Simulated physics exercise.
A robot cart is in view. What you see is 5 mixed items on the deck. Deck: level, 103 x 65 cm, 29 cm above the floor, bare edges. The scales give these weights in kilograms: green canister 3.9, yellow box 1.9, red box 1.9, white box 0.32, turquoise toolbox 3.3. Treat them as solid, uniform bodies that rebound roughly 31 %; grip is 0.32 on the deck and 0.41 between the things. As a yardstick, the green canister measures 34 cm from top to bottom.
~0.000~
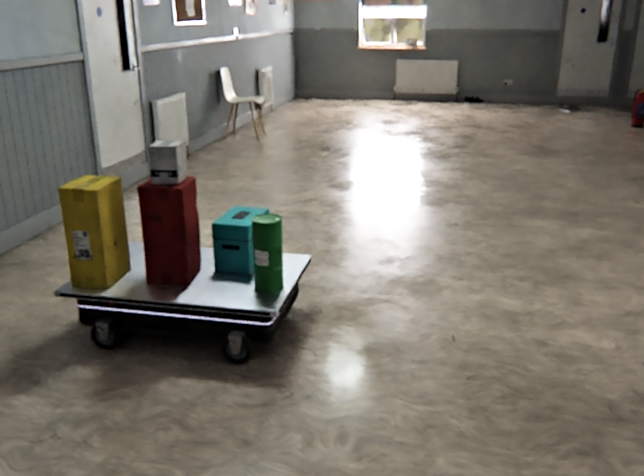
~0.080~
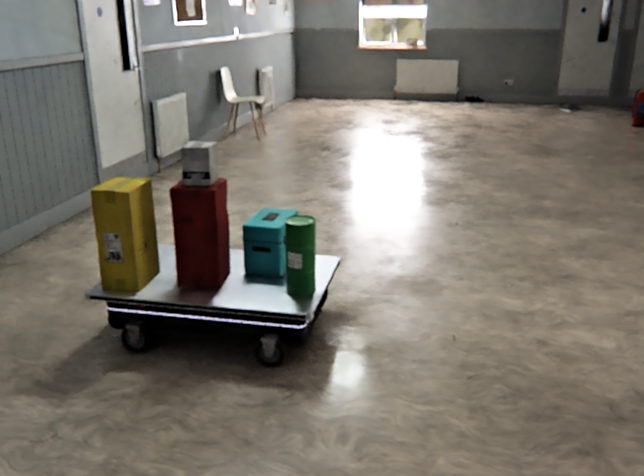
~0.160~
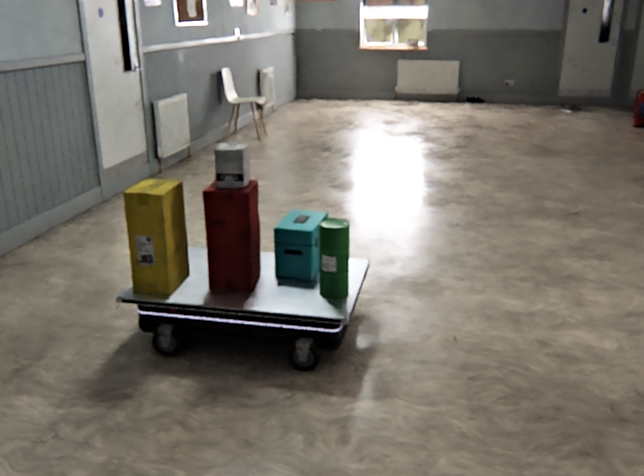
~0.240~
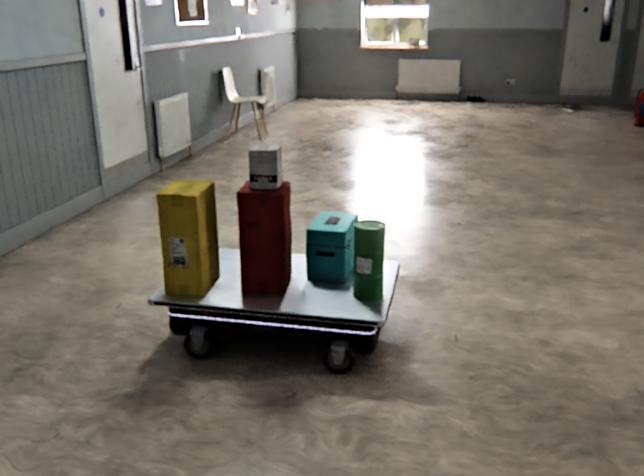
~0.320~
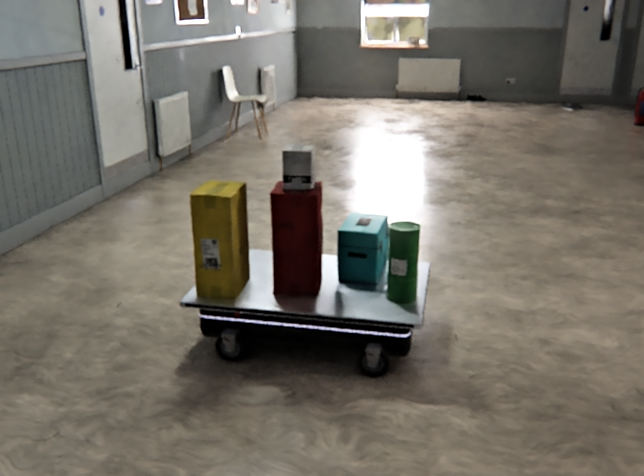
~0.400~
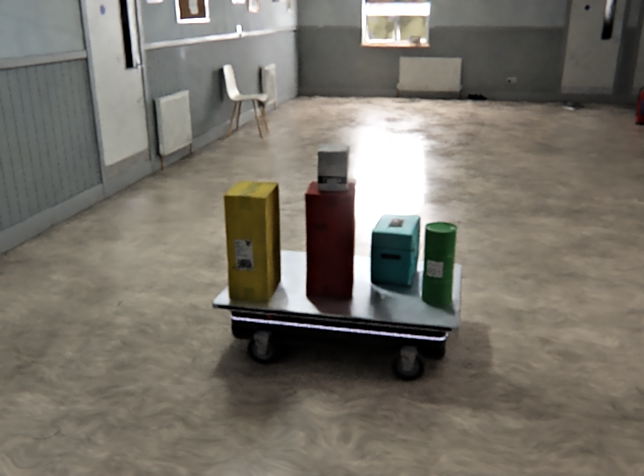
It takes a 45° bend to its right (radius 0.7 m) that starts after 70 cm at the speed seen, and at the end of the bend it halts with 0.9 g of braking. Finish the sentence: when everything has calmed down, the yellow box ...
... is still on its base.
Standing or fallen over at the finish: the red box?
The red box is still upright.
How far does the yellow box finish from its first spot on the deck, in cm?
28 cm.
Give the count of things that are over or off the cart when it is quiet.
In all, 3.
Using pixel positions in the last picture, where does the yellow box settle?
In the end it sits at around (485, 304).
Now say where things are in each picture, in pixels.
In the first frame, 0 cm covered; yellow box (97, 231); green canister (268, 253).
In the second frame, 15 cm covered; white box (200, 163); turquoise toolbox (272, 241).
In the third frame, 30 cm covered; green canister (335, 259); red box (234, 235).
In the fourth frame, 46 cm covered; white box (266, 166); turquoise toolbox (333, 245).
In the fifth frame, 61 cm covered; green canister (403, 262); red box (298, 237).
In the sixth frame, 76 cm covered; yellow box (254, 240); white box (334, 168).
Around 0.80 s, 152 cm covered, turned 45°; green canister and turquoise toolbox now off the cart; yellow box shifted 6 cm near (382, 262); white box shifted 29 cm.
Around 1.20 s, 175 cm covered, turned 45°, stopped; yellow box shifted 22 cm near (472, 299); white box shifted 48 cm; red box shifted 41 cm.
Finally (2.3 s), off the cart and tipped over, green canister, white box and turquoise toolbox; not toppled but over 10 cm from the start, yellow box and red box. In the last view, yellow box near (485, 304).
